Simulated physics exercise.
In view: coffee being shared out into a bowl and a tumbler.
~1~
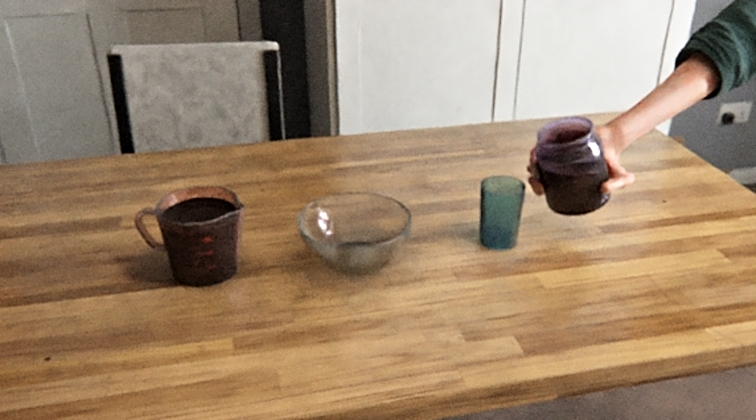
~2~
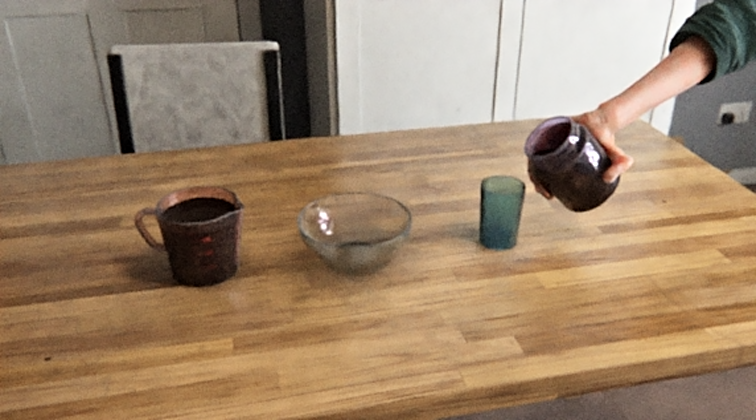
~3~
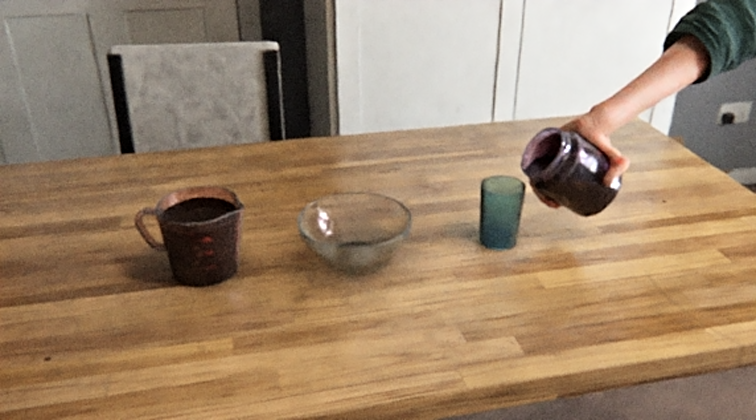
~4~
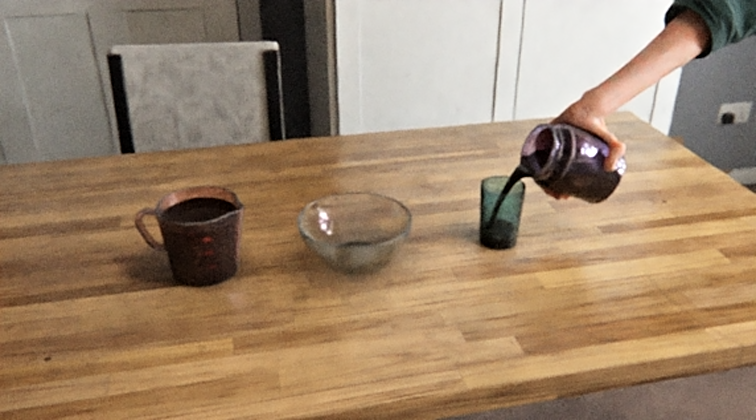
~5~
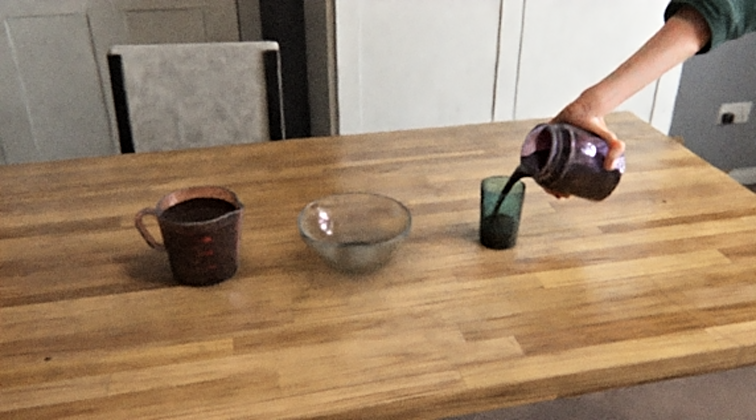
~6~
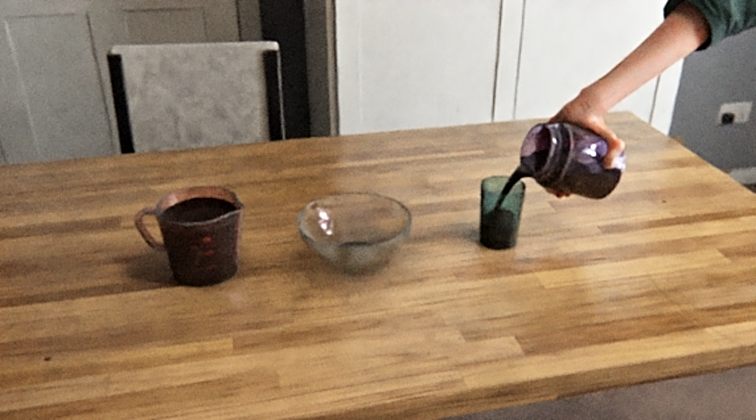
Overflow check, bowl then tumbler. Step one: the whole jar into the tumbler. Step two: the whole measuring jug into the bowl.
The bowl keeps it all in, the tumbler spills.
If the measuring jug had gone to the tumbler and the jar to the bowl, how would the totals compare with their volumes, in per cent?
Near 250 and 50 per cent.
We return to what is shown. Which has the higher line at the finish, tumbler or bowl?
It finishes higher in the right one.
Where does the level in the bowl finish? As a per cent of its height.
I'd guess some 80 per cent.
Soon after, the tumbler is nearly full.
Later, the tumbler is full to the brim and has run over.
In the end, the bowl is about three quarters full; the tumbler is full to the brim and has run over.
